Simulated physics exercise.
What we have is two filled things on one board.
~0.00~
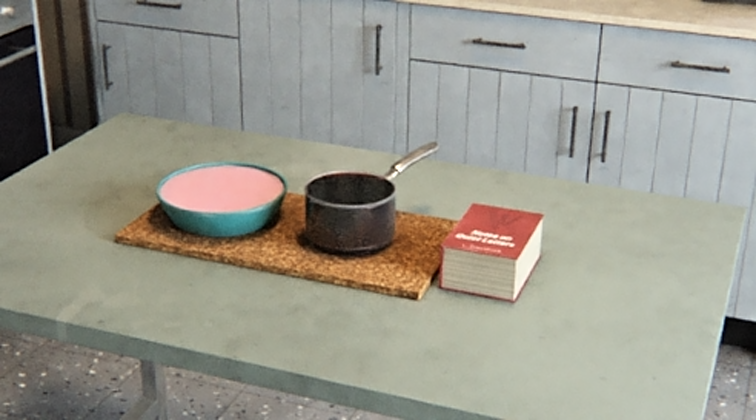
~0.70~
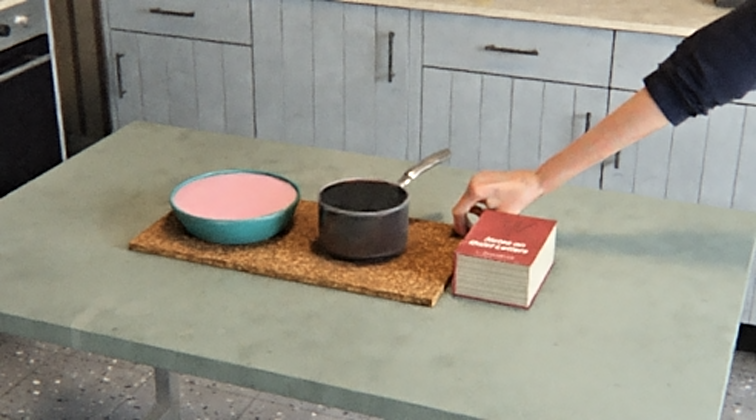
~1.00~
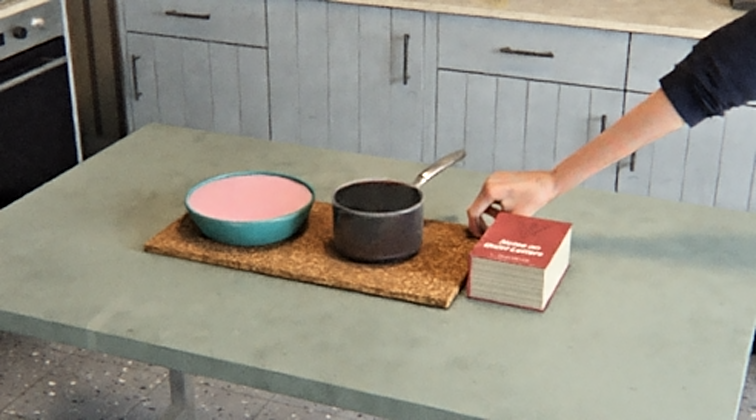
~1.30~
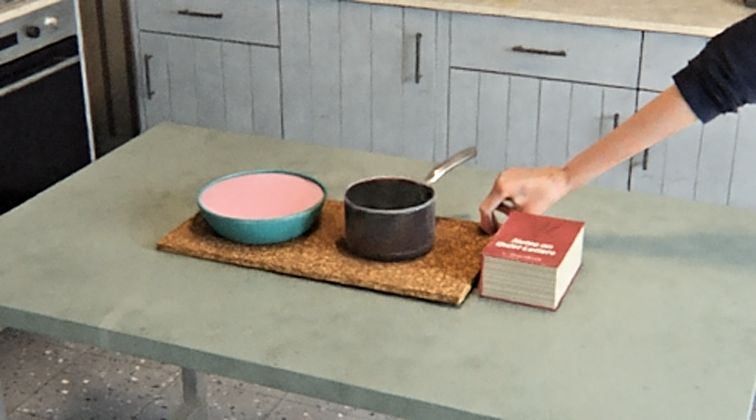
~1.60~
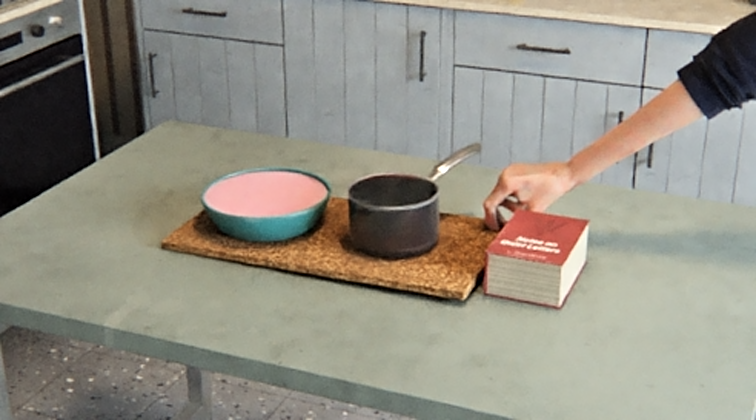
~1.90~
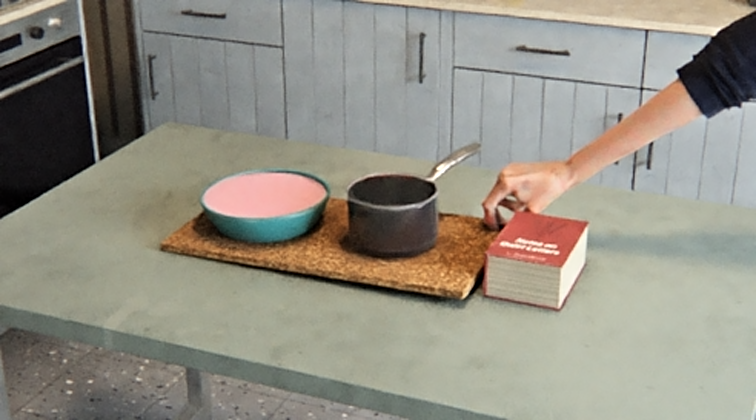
On a kitchen table, a hand grips and slightly raises a board holding two filled pans.
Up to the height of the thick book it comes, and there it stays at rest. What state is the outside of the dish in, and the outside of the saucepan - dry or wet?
Dish: I'd say some spillage there. Saucepan: I'd say some spillage there.
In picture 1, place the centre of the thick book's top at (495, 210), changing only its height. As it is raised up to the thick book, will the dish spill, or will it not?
Overflows.
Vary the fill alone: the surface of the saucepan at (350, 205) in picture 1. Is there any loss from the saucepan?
Then, put simply, nothing gets out.
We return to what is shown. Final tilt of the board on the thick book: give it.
I reckon something near 9°.
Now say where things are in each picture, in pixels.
In the first frame, the board lies flat; dish (223, 199) nearly full; saucepan (350, 212) nearly full; thick book (478, 274).
The second frame shows a hand takes the end of the board; dish nearly full, surface at (236, 197); saucepan nearly full, surface at (363, 196).
The third frame shows slope near 0°; dish (251, 208) nearly full; saucepan (378, 220) nearly full.
The fourth frame shows the board slopes by about 1°; dish nearly full, surface at (262, 197); saucepan nearly full, surface at (390, 195); thick book (518, 282).
In the fifth frame, the end is rising; dish (267, 204) nearly full; saucepan (394, 214) nearly full.
In the sixth frame, the end has come up a little; dish nearly full, surface at (266, 196); saucepan nearly full, surface at (392, 191); thick book (522, 282).
By 2.6 s, the board slopes by about 5°; dish, it has slopped over; saucepan, it has slopped over.
By 3.4 s, the board slopes by about 10°; dish, it has slopped over; saucepan, it has slopped over.
By 4.6 s, the board slopes by about 9°, resting on the thick book; dish, it has slopped over; saucepan, it has slopped over.
